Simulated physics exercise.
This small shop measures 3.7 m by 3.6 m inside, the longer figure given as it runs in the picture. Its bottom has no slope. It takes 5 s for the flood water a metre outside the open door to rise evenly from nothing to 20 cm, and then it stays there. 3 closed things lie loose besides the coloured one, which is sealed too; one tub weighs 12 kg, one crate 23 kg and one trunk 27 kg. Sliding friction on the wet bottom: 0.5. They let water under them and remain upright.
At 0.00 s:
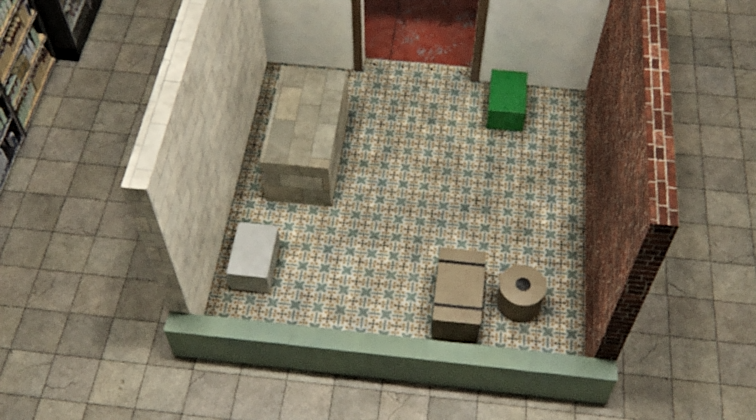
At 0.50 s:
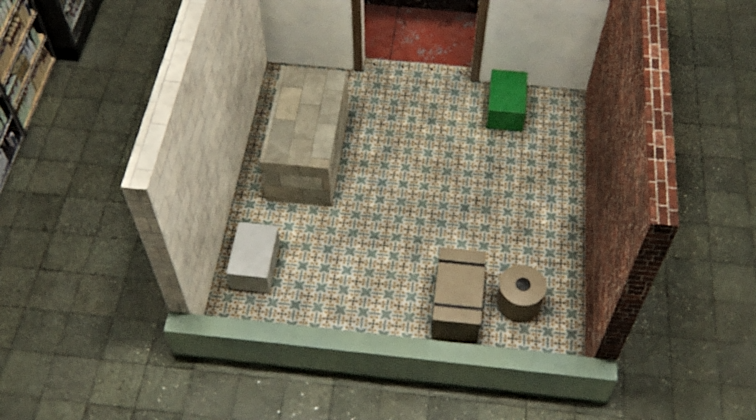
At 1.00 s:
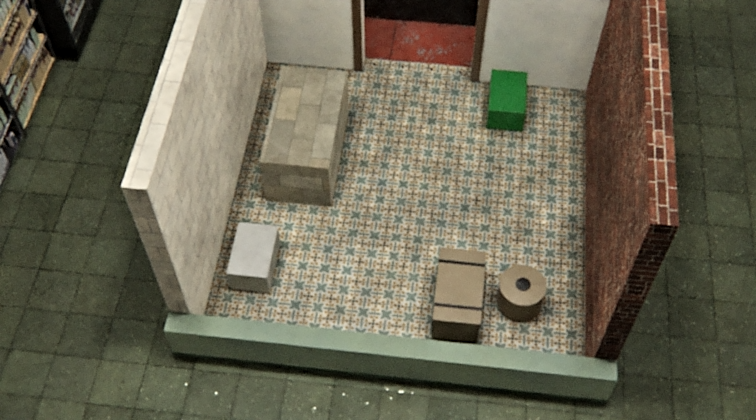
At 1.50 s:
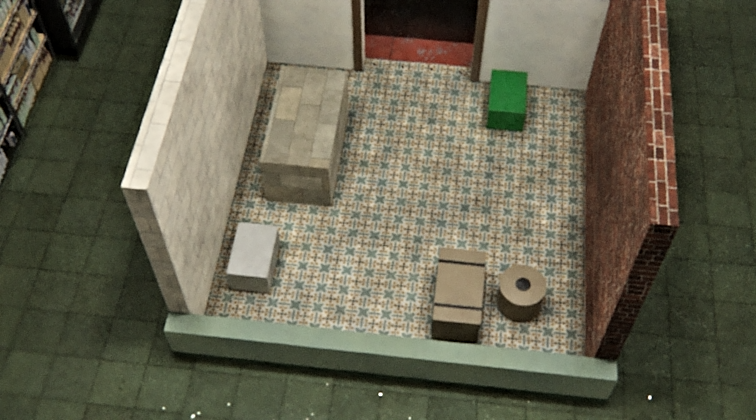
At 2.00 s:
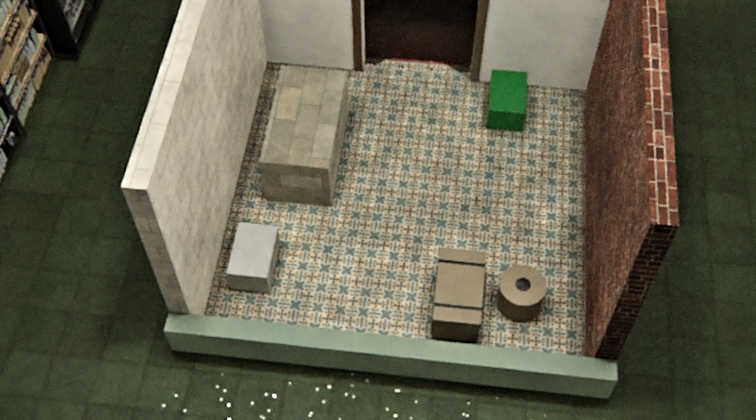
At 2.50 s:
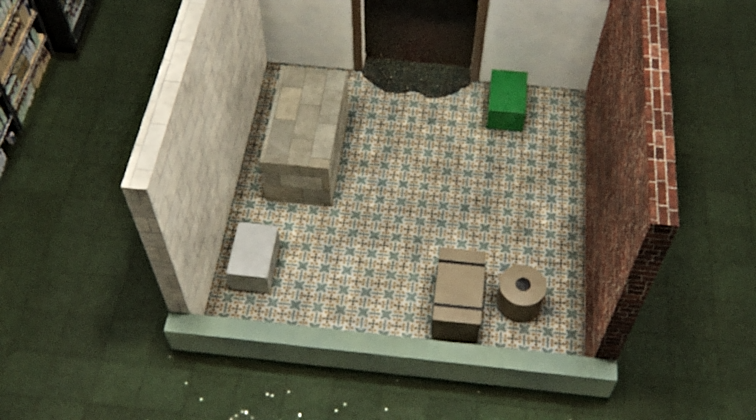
A small shop with a patterned tile floor, pale walls at left and back and a brick wall at right is seen from above. A green crate sits near the back doorway, a large beige block and a small grey box stand at left, and a tan box and ring lie front right. Outside, the paving turns dark green and pale specks drift, then dark water edges in through the doorway, while the objects and camera stay still.
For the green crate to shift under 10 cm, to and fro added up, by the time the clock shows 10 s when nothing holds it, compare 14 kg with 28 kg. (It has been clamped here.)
The smaller figure is plenty.
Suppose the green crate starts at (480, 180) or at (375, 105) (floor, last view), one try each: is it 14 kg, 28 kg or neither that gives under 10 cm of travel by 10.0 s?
In that order: It takes the larger; neither is enough.
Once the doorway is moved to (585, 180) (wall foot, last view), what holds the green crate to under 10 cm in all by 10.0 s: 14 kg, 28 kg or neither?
Just the heavy one.
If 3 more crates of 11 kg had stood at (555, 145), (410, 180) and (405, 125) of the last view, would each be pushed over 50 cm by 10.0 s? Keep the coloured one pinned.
One by one: Not far enough, too far and too far.
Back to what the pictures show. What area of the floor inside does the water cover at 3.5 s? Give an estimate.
The covered patch comes to about 1.5 m2.
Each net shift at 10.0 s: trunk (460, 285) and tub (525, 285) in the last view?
80 cm, 80 cm.
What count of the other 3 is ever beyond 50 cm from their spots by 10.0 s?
2.
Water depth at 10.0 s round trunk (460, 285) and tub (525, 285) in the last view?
First roughly 12 cm, second roughly 11 cm.
After 3.5 s the green crate would be 0 cm from its start with 14 kg and 0 cm from its start with 28 kg; 0 cm of water round it then.
After 4.5 s the green crate would be 0 cm from its start with 14 kg and 0 cm from its start with 28 kg; 1 cm of water round it then.
After 7.0 s the green crate would be 0 cm from its start with 14 kg and 0 cm from its start with 28 kg; 2 cm of water round it then.
After 10.0 s the green crate would be 0 cm from its start with 14 kg and 0 cm from its start with 28 kg; 5 cm of water round it then.
